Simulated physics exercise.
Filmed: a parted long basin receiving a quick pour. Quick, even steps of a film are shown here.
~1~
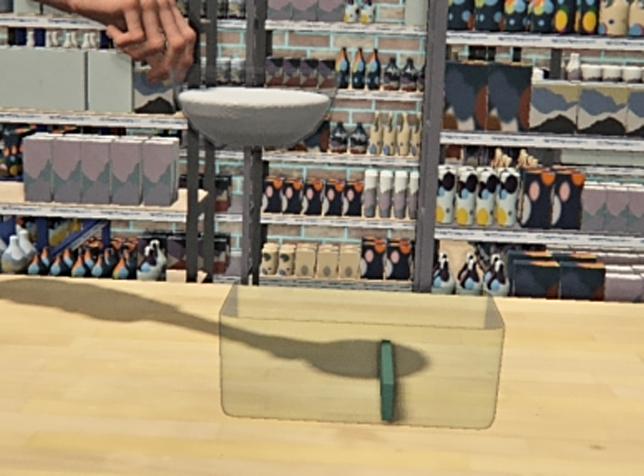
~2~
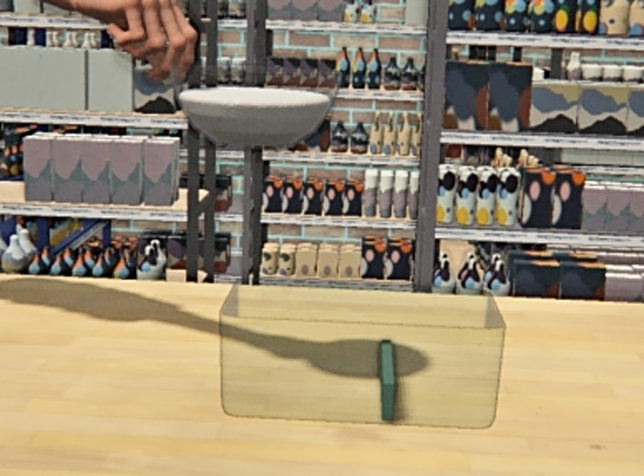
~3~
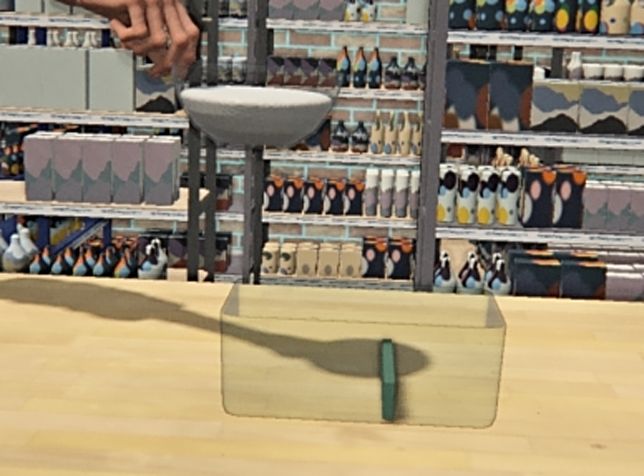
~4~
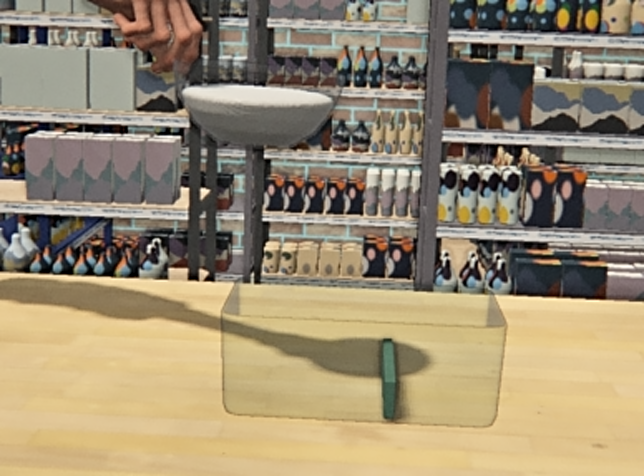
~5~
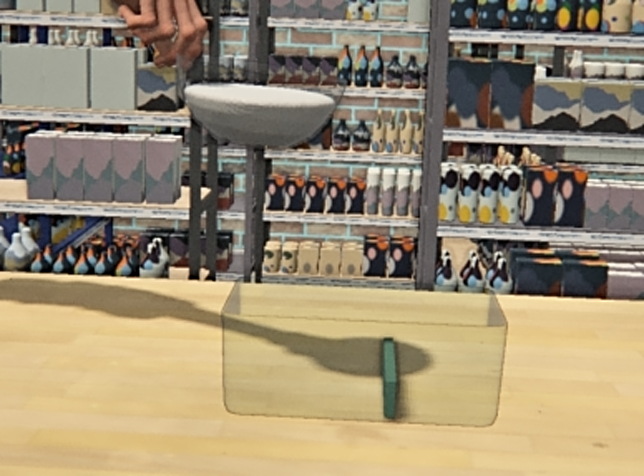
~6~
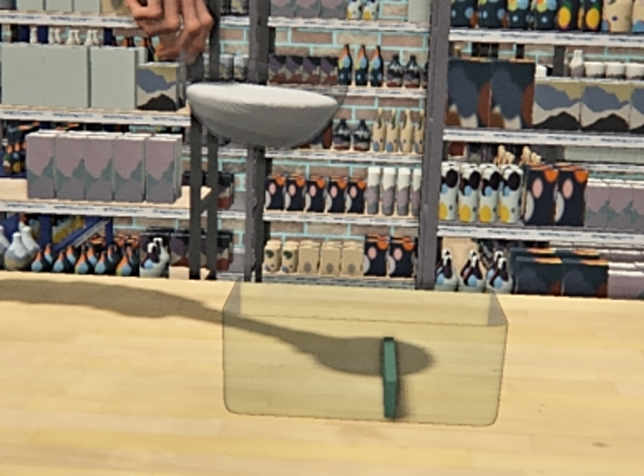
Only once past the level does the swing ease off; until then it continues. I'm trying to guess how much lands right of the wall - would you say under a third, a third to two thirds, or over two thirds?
I would say a third to two thirds.
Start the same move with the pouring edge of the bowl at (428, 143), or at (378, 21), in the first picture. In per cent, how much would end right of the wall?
Roughly 80 % and 75 %.
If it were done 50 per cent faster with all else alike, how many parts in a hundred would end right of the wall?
Roughly 35 in a hundred.
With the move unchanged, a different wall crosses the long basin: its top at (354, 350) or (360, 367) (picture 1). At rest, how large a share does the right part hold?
First try close to 80 percent, second try close to 70 percent.
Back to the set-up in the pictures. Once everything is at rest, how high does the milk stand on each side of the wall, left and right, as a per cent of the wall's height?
It settles around 30 on the left side and around 50 on the right side.
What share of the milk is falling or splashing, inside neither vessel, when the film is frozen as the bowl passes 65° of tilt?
It works out to about 45 percent.
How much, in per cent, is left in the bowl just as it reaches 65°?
It still holds close to 50 per cent at that lean.
A moment on, the bowl is tipped part way and 51 per cent is still to pour, 1 is left of the wall and 1 right of it.
Next, the bowl is tipped on its side and 5 per cent is still to pour, 25 is left of the wall and 51 right of it.
Then the bowl is tipped on its side and 0 per cent is still to pour, 48 is left of the wall and 49 right of it.
Later the bowl is tipped on its side and 0 per cent is still to pour, 49 is left of the wall and 50 right of it.
At rest 49 per cent lies left of the wall, 50 right of it and 2 outside.
